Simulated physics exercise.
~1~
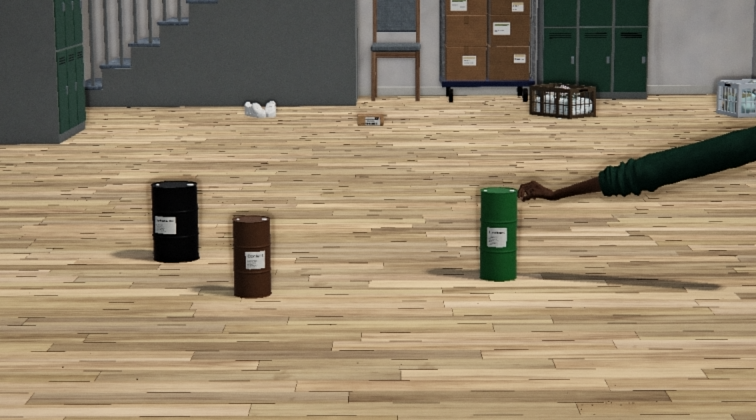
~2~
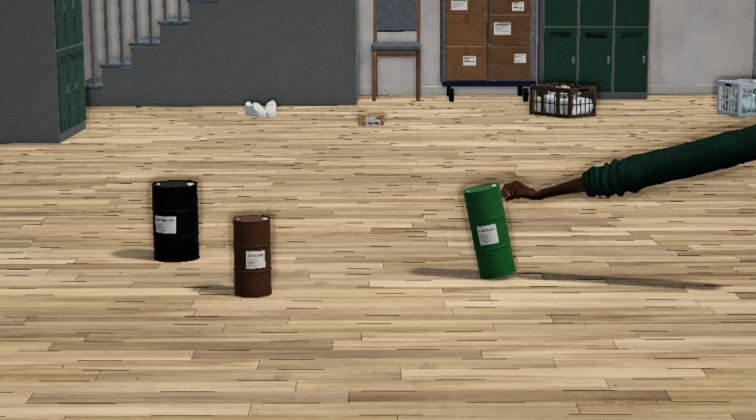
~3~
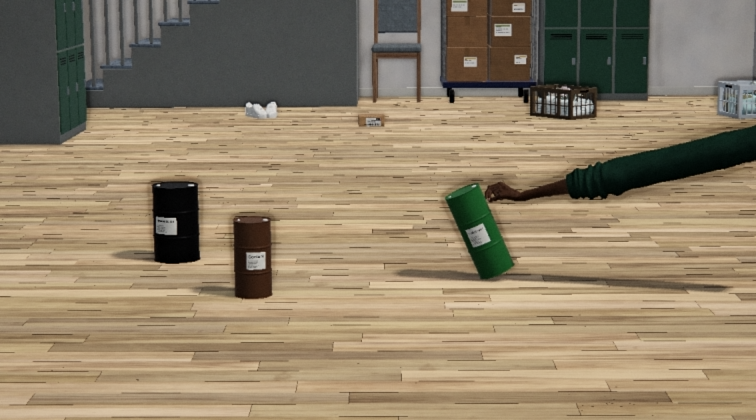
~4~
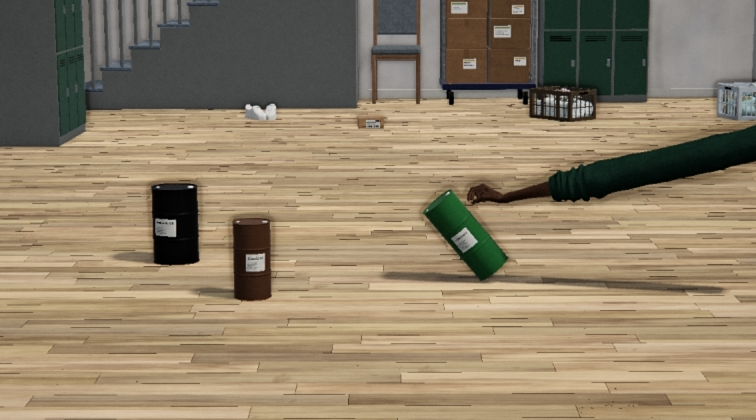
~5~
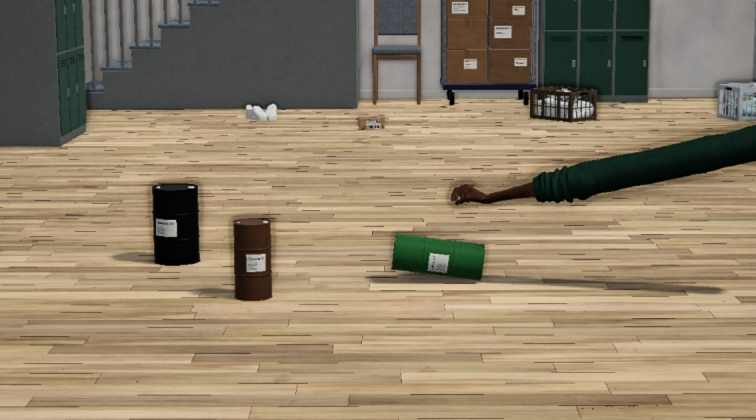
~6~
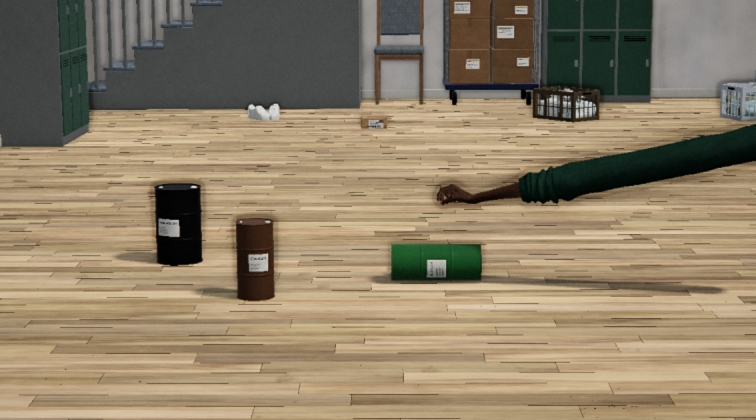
A green canister was pushed near its top by an outstretched hand in a green sleeve, tilted left, and toppled onto its side on the wooden floor, where it ended up lying while the brown and black canisters stayed standing.
